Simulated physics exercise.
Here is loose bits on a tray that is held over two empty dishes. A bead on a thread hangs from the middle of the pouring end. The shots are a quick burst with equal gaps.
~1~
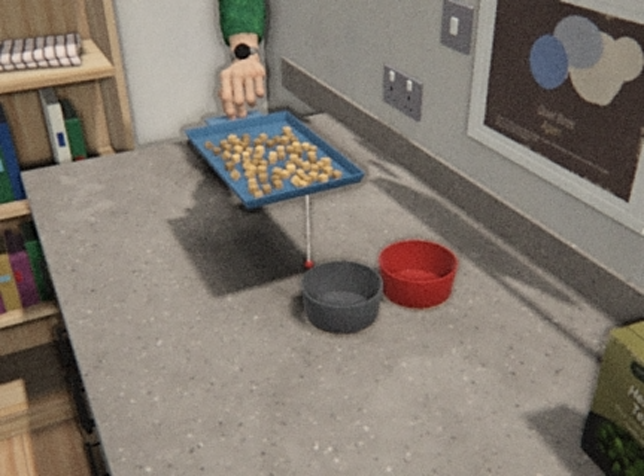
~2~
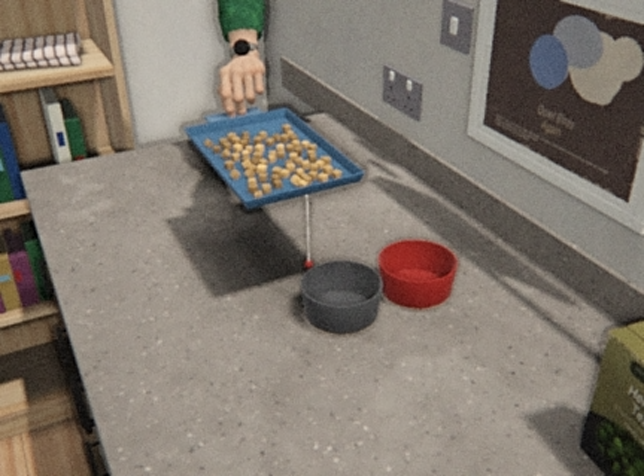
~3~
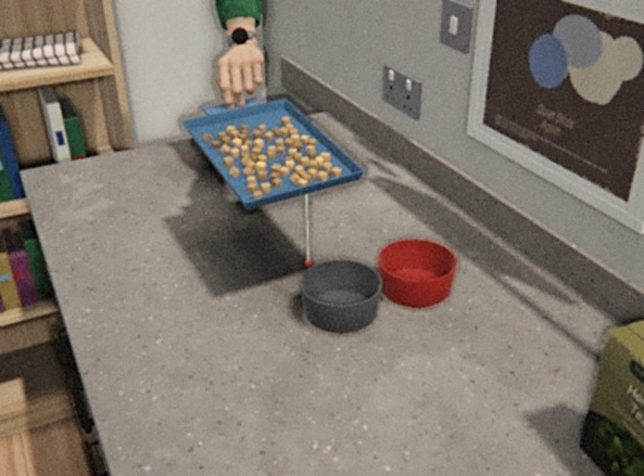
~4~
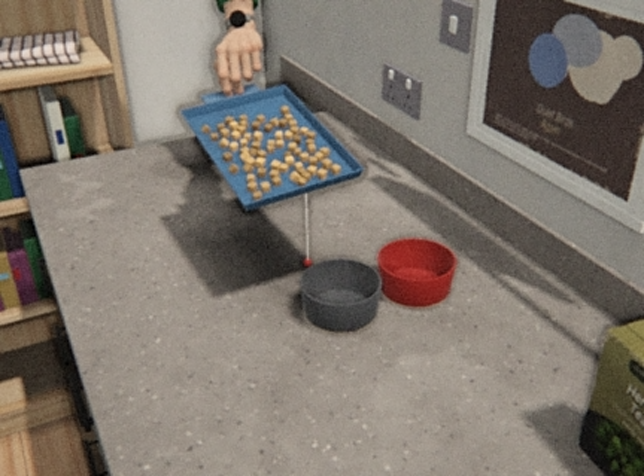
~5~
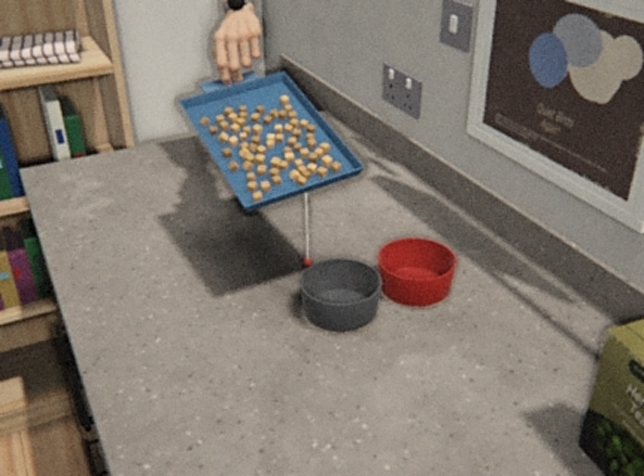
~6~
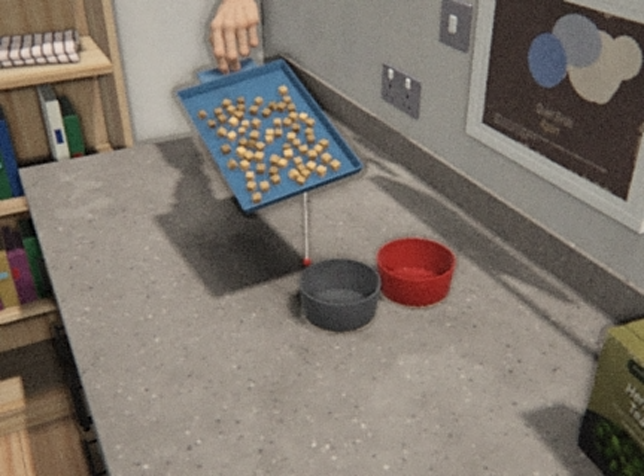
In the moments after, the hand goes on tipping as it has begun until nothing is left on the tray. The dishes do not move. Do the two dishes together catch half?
The two hold under half of the load.
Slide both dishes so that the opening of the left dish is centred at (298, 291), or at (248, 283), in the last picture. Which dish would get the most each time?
At the first place the left-hand dish, at the second the dish on the left.
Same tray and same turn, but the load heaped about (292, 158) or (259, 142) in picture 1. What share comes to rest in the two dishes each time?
First some 10, then 0 per cent.
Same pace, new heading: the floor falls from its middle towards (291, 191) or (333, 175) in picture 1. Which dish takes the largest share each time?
One: The left one. Two: Left.
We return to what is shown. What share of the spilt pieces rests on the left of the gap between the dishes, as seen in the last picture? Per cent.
Close to 100 per cent.
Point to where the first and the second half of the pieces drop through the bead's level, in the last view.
Around (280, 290) and then (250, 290).
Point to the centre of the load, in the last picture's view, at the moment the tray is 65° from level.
Roughly at (265, 173).
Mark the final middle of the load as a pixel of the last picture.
Near (257, 334).
Soon, tray tipped steeply; nearly all on the tray; a stray few in the air.
A while on, tray tipped past a quarter turn; most on the tray; a small part outside both; a small part in the air.
Towards the end, tray tipped past a quarter turn; a small part in the left dish; most outside both.
Finally, tray tipped past a quarter turn; a small part in the left dish; none in the right dish; most outside both.
